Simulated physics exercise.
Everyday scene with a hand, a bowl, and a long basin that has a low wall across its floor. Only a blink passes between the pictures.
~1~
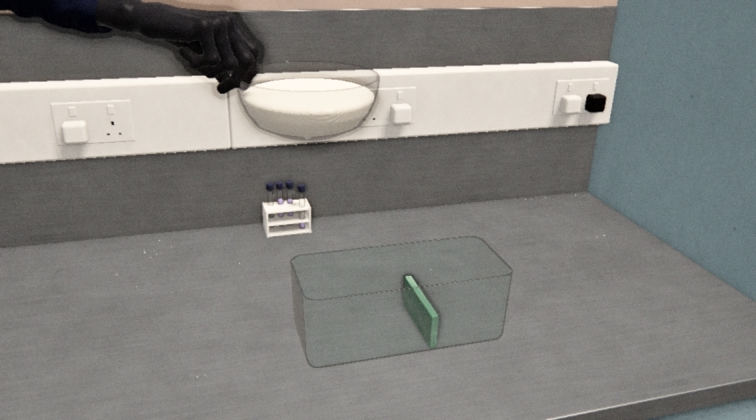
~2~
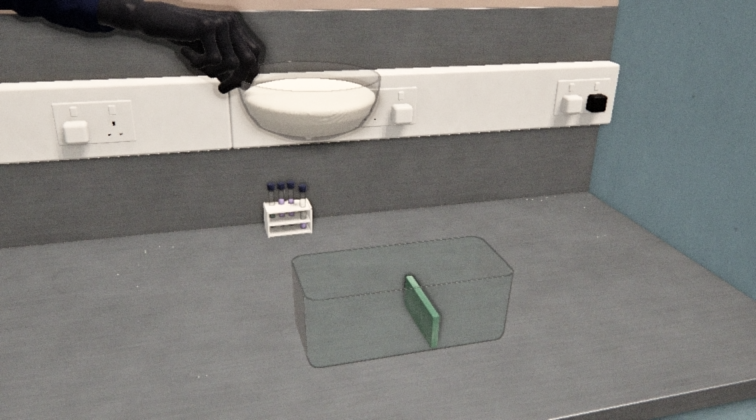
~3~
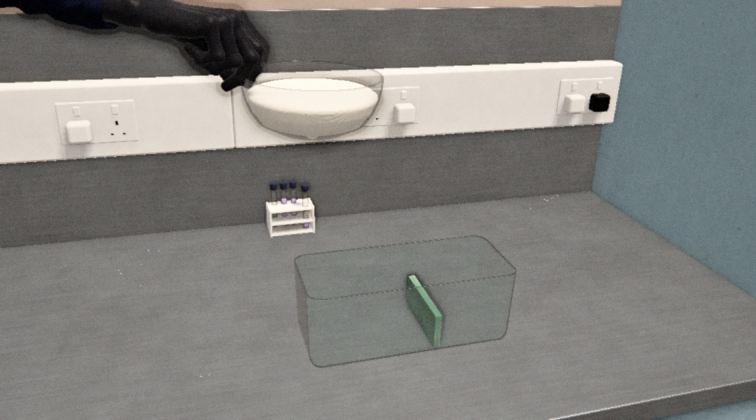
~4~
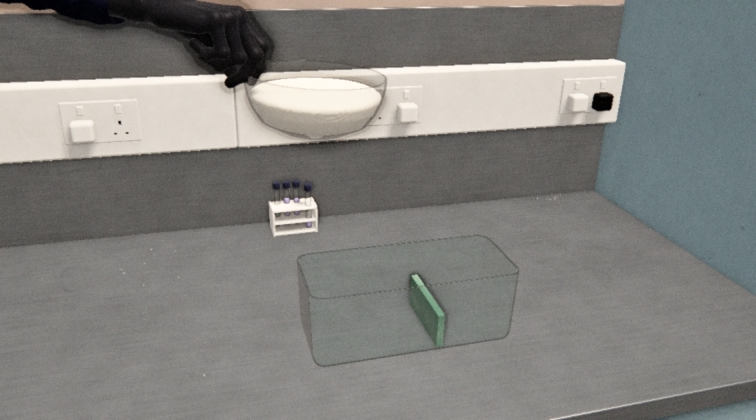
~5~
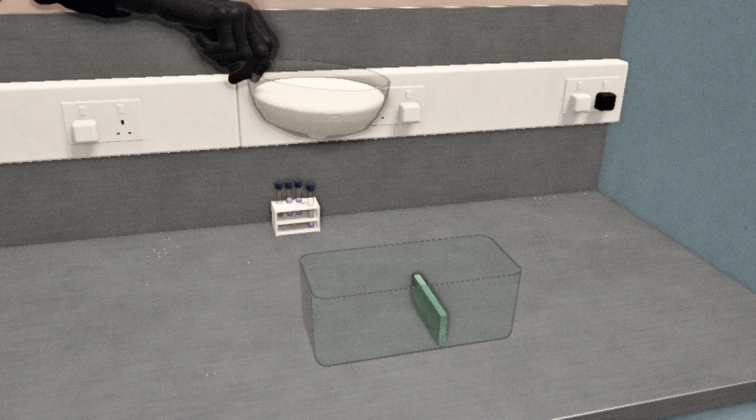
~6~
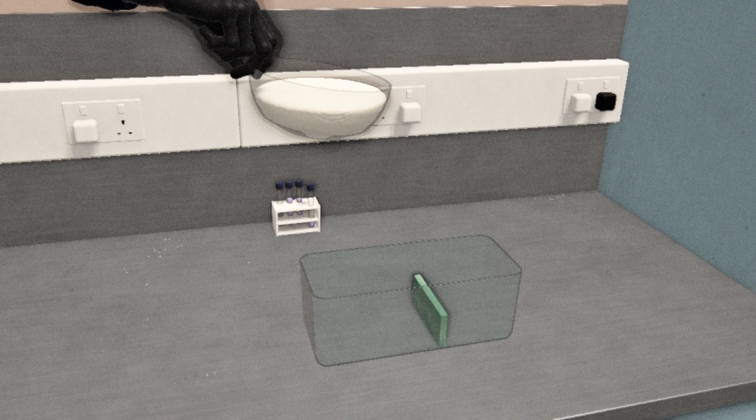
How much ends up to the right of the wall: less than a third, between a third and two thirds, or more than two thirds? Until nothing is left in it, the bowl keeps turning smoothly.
Middle share.
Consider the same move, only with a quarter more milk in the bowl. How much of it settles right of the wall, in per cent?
About 55 in a hundred.
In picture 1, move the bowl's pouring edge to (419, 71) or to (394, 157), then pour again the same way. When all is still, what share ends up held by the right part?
Close to 85 in a hundred, then close to 55 in a hundred.
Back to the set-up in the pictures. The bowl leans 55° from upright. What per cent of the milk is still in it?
It still holds close to 60 per cent at that lean.
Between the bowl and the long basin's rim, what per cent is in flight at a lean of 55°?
About 35 per cent.
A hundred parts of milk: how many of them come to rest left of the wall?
That works out near 45 in every hundred.
A moment on, the bowl is tipped part way and 60 per cent is still to pour, 2 is left of the wall and 1 right of it.
Next, the bowl is tipped on its side and 9 per cent is still to pour, 16 is left of the wall and 50 right of it.
Then the bowl is tipped on its side and 0 per cent is still to pour, 42 is left of the wall and 54 right of it.
Later the bowl is tipped on its side and 0 per cent is still to pour, 43 is left of the wall and 54 right of it.
Finally, 43 per cent lies left of the wall, 54 right of it and 3 outside.
